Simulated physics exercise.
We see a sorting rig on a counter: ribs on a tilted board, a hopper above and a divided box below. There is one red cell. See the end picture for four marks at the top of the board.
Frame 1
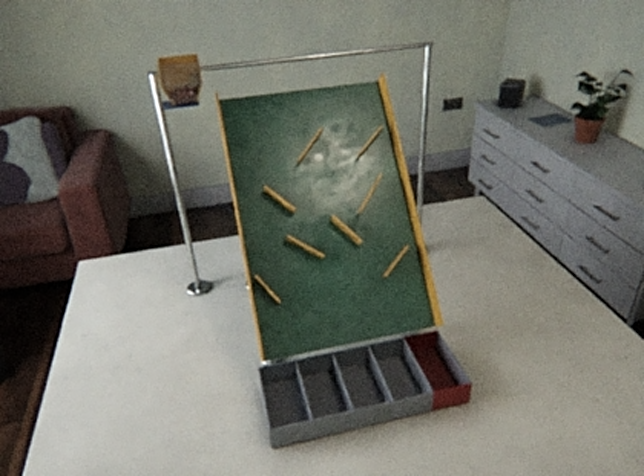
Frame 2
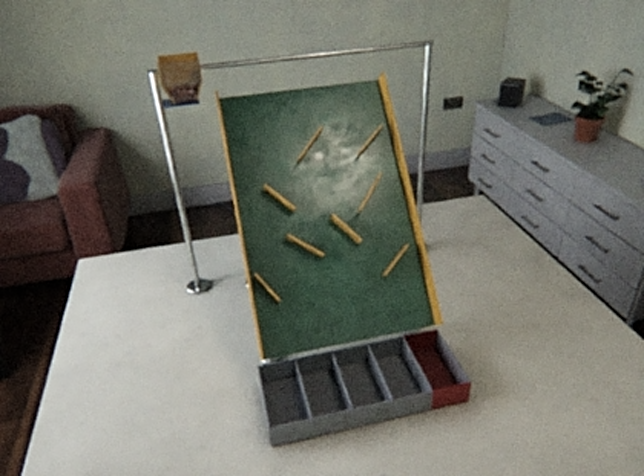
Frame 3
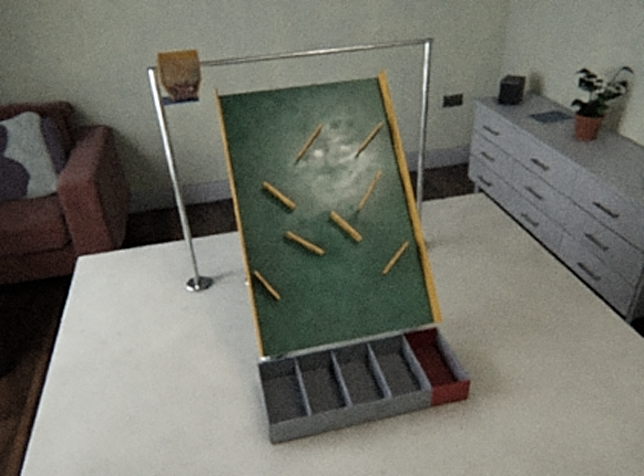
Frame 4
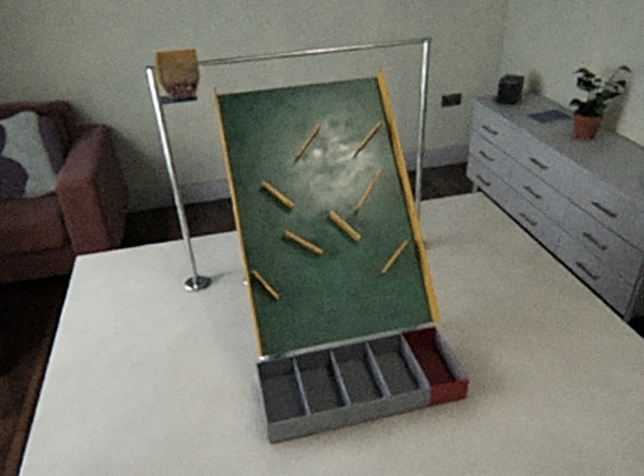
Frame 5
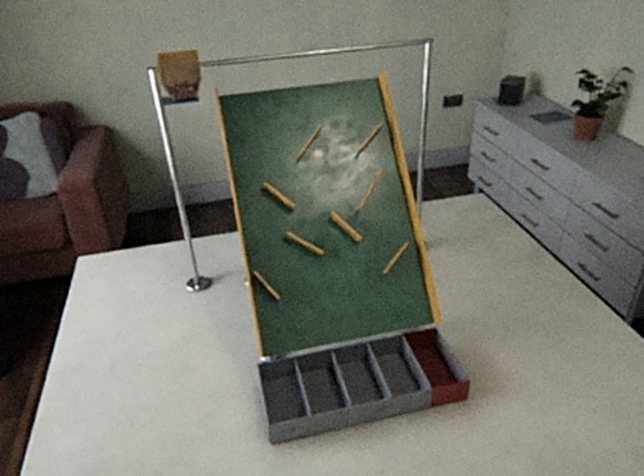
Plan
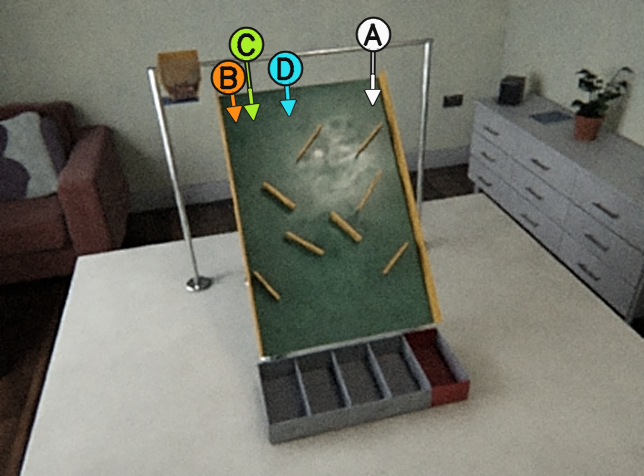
On a pale tabletop, a tilted green board stands above a divided box, and nothing moves.
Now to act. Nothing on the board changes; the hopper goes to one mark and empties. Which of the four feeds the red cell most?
A.
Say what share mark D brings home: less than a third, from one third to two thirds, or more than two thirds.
Less than a third.
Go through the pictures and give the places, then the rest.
In the first picture, hopper at (184, 93), clay pellets, door shut.
In the second picture, ribs (299, 159) to (322, 126), (360, 152) to (383, 124), (265, 185) to (295, 208).
In the third picture, ribs (361, 207) to (382, 170), (286, 232) to (324, 253), (332, 212) to (361, 238).
In the fourth picture, ribs (253, 271) to (278, 298), (384, 271) to (407, 242).
In the fifth picture, red cell at (450, 392), number 5 of 5 from the left.
On the marked copy, mark A meets the board at (372, 99); mark B meets the board at (235, 116); mark C meets the board at (252, 114); mark D meets the board at (288, 109).
For mark A, about a third in the red cell, about two thirds in other cells.
For mark B, a stray few in the red cell, nearly all in other cells.
For mark C, a stray few in the red cell, nearly all in other cells.
For mark D, a small part in the red cell, nearly all in other cells.
